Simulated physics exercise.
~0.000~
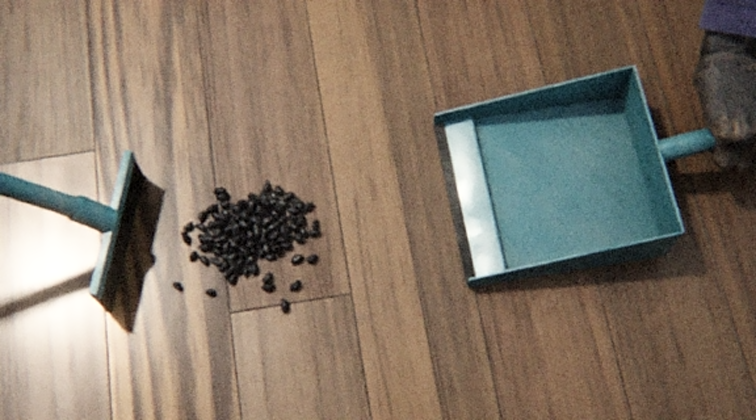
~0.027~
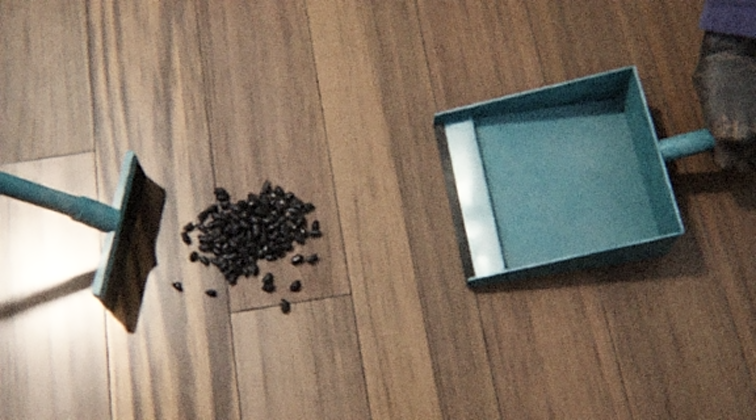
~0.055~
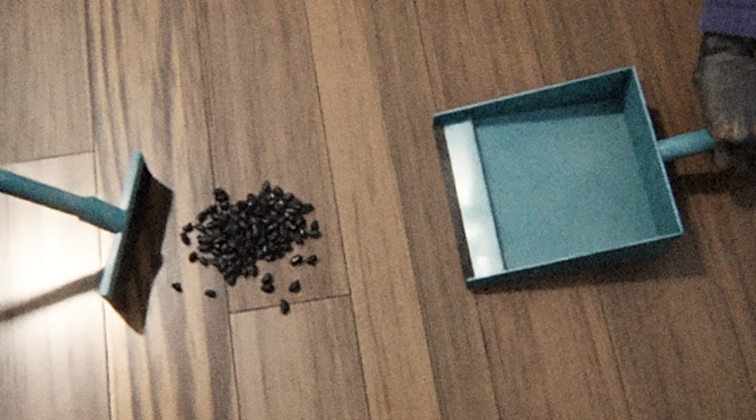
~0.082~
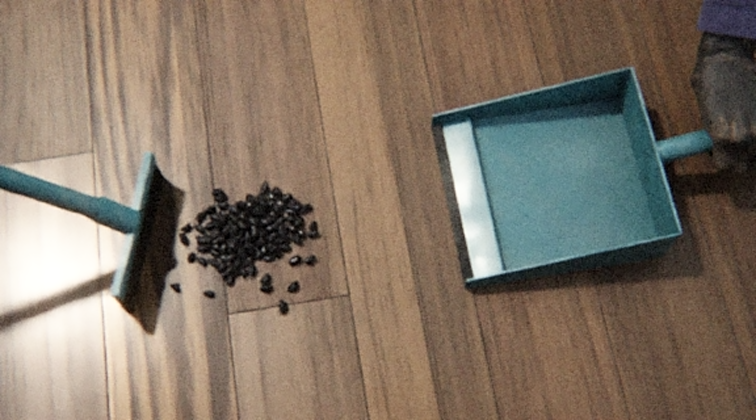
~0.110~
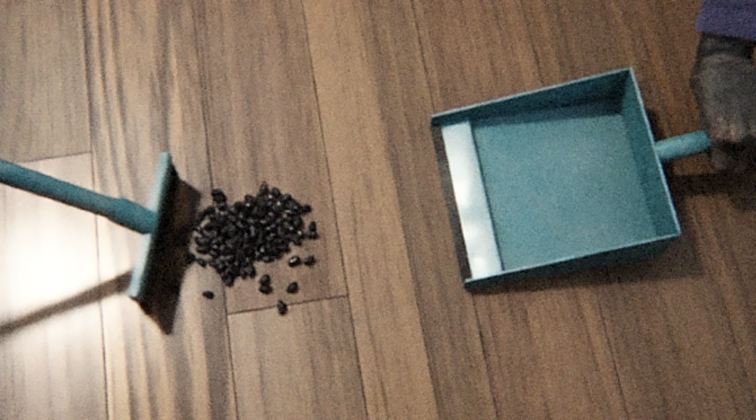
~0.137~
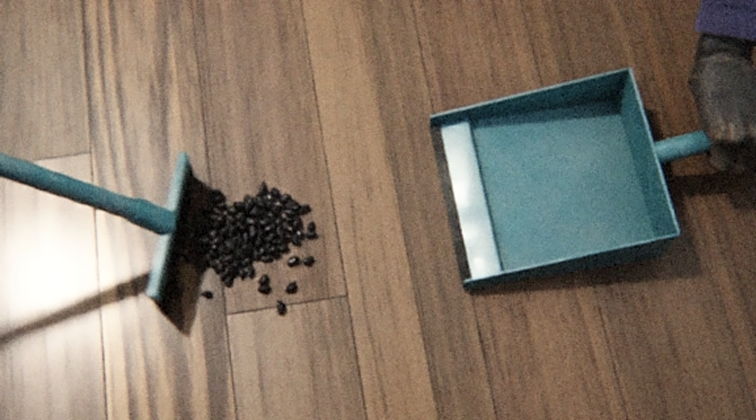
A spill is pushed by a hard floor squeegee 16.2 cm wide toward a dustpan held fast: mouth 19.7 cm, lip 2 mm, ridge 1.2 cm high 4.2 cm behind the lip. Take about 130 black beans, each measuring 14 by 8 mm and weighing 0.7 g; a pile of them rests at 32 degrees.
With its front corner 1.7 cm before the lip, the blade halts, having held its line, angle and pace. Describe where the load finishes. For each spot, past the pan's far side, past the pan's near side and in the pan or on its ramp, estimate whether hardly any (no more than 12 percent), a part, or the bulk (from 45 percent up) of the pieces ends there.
Past the pan's far side: Hardly any. Past the pan's near side: A part. In the pan or on its ramp: A part.
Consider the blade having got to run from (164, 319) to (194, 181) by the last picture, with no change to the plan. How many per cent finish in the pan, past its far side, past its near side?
Split: Pan = 10, far = 5, near = 45.
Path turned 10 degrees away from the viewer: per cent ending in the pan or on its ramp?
About 20 percent would end up there.
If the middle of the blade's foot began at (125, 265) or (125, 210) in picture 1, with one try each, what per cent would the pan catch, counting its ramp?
Some 25 and 15 per cent.
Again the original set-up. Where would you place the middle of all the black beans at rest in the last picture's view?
Around (452, 248).
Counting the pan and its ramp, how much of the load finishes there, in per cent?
Estimate: Near 25 %.
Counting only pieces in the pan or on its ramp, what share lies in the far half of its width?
Around 20 in a hundred.
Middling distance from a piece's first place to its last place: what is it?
I'd say close to 24 cm.
After 0.32 s, middle of the blade 16 cm from the lip; 0 % over the lip, far side 0 %, near side 5 %.
After 0.44 s, middle of the blade 8 cm from the lip; 0 % over the lip, far side 0 %, near side 15 %.
Then, at 0.69 s, middle of the blade 4 cm from the lip; 25 % over the lip, far side 5 %, near side 25 %.
By 2.9 s all is still; far side 5 %, near side 25 %, pan 25 %, in front of the lip or behind the blade 50 %.
